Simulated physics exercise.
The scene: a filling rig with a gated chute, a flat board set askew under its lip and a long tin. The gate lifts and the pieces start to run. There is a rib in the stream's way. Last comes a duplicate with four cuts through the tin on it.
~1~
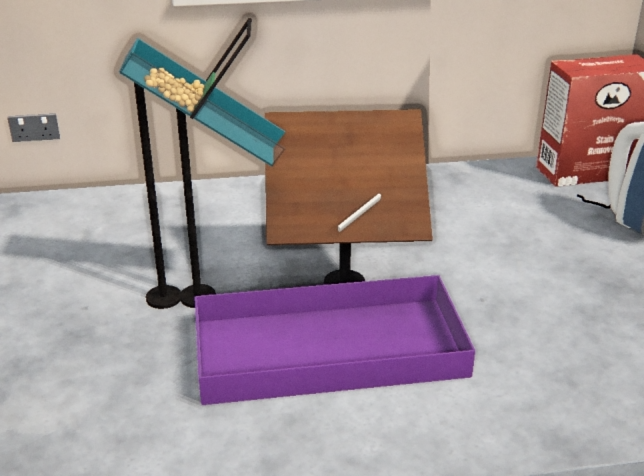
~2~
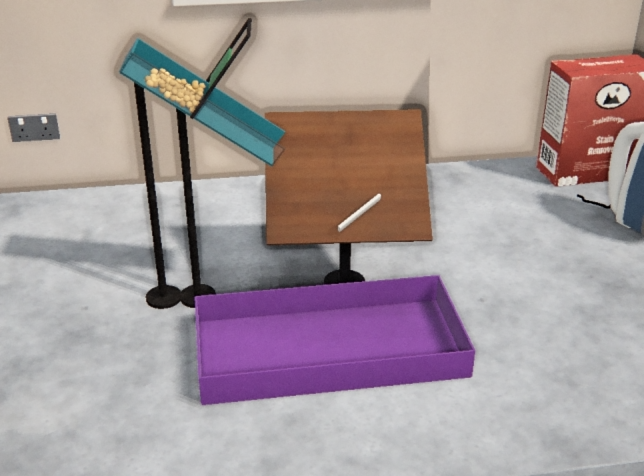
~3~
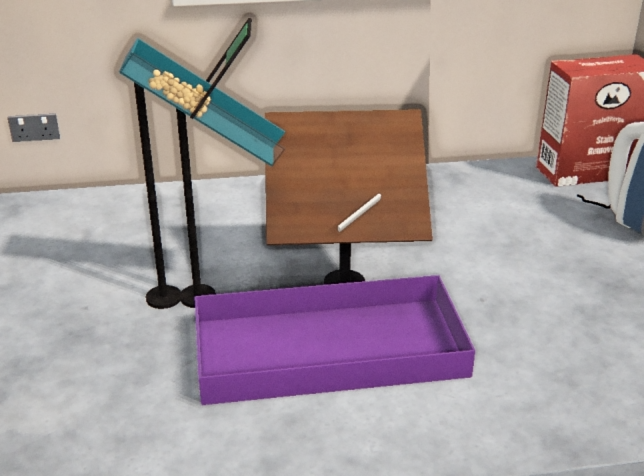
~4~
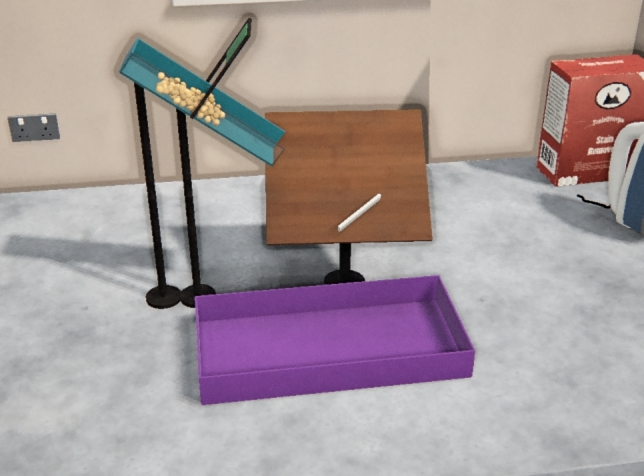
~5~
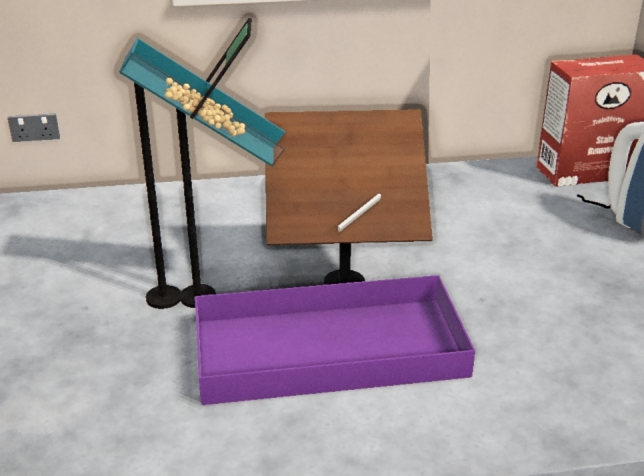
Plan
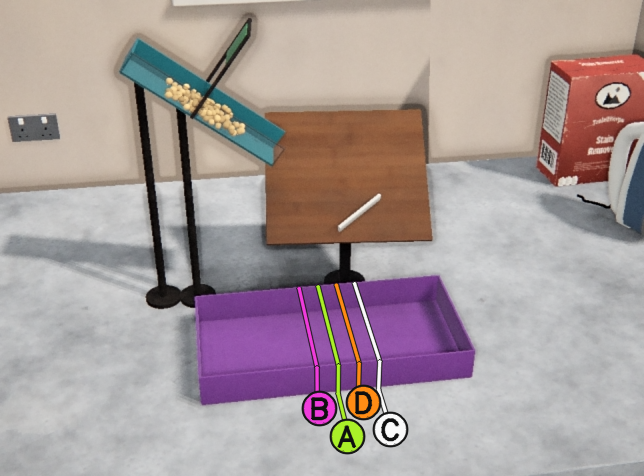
The footage shows small, pale yellow pieces heaped behind a gate in a sloping teal chute; the gate rises and they slide partway down to the right, above a tilted wooden board with a white rib and an empty purple tray.
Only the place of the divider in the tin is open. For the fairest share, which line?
Choose A.
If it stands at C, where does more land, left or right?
More lands on the left.
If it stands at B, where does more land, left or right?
More lands on the right.
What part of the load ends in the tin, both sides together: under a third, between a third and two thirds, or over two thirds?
Over two thirds.
On the marked copy, line A crosses the front rim at (338, 364); line B crosses the front rim at (316, 366); line C crosses the front rim at (379, 360); line D crosses the front rim at (358, 362).
Choosing A, of what is caught, roughly half on the left of the divider, roughly half on the right.
Choosing B, of what is caught, about a tenth on the left of the divider, almost all on the right.
Choosing C, of what is caught, almost all on the left of the divider, about a tenth on the right.
Choosing D, of what is caught, the larger part on the left of the divider, roughly a quarter on the right.
